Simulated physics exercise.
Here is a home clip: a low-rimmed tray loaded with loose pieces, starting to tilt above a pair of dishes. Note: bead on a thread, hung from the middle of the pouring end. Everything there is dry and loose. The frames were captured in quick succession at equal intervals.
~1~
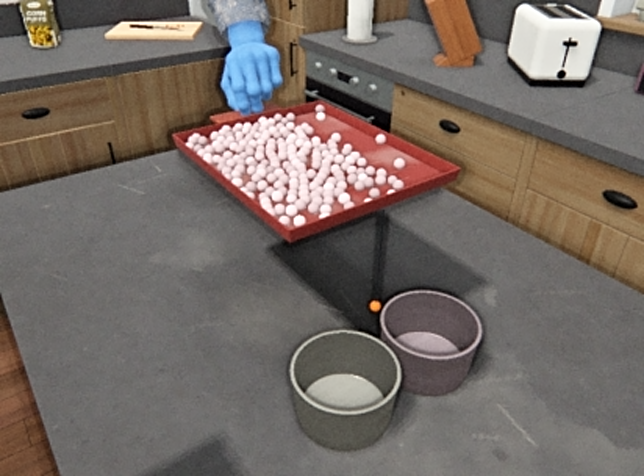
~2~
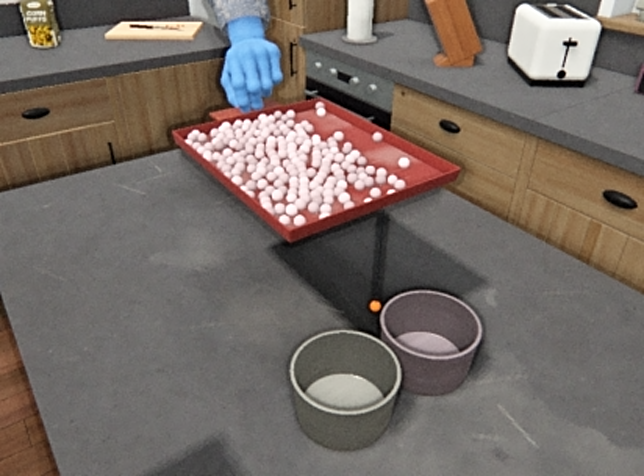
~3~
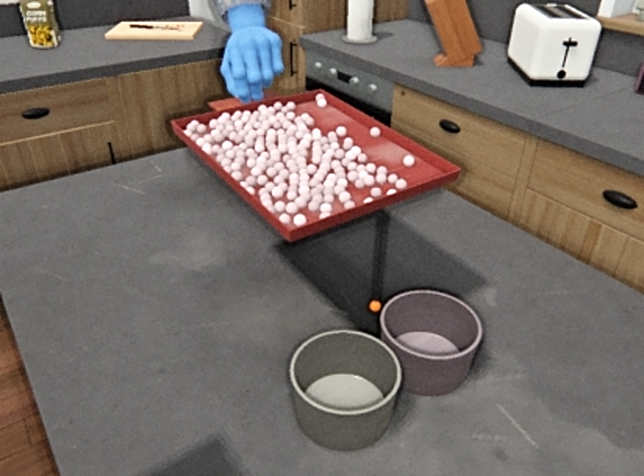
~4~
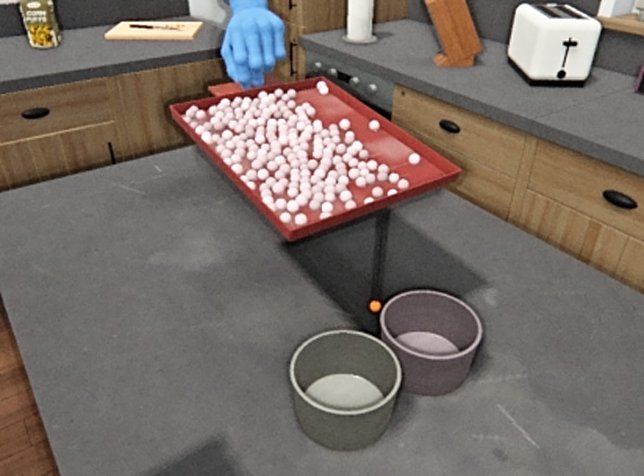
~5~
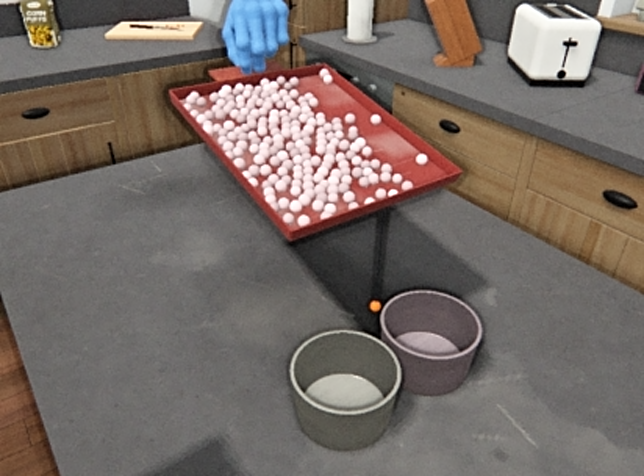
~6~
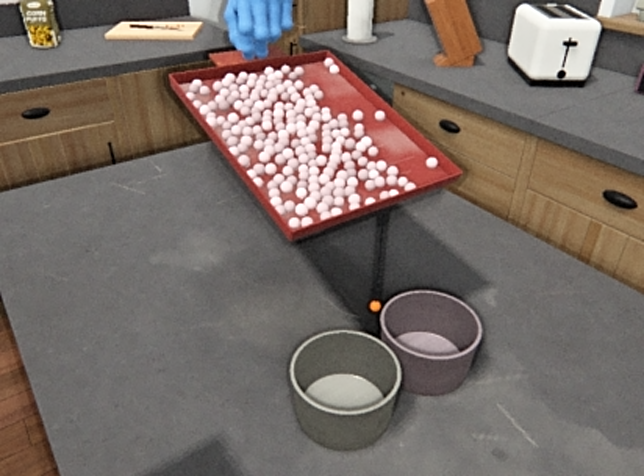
A red tray loaded with pale pink sugar pearls sits nearly level above two empty dishes on a grey counter, a blue-gloved hand at its far end. The hand lifts that end, slowly steepening the tray, and a few pearls roll before most of the load shifts toward the lower end.
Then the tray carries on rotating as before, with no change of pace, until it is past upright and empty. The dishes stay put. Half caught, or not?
The dishes will gather the main share.
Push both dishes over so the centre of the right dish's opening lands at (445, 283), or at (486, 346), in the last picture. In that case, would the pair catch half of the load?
Result, first setup: The minor share; second setup: The minor share.
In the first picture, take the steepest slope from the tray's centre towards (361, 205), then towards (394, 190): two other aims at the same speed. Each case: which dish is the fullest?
The left-side dish first and The right-side dish second.
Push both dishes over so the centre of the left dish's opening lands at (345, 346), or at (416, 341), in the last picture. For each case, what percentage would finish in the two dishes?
Close to 60 in a hundred, then close to 70 in a hundred.
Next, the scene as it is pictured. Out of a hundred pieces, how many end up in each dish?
30 percent ends in the left dish, 50 percent in the right.
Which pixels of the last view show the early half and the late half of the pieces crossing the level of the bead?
Near (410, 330) to start, and near (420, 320) afterwards.
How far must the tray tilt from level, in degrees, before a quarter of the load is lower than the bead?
75°, roughly.
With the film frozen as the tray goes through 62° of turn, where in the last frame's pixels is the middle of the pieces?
Check around (384, 185) in the last picture.
Soon, tray tipped steeply; most on the tray; a stray few in the left dish; a stray few in the right dish; about a quarter in the air.
A while on, tray tipped past a quarter turn; a small part on the tray; about a quarter in the left dish; about a third in the right dish; a small part outside both; a small part in the air.
Towards the end, tray tipped past a quarter turn; about a third in the left dish; about half in the right dish; about a quarter outside both.
Finally, tray tipped past a quarter turn; about a third in the left dish; about half in the right dish; about a quarter outside both.
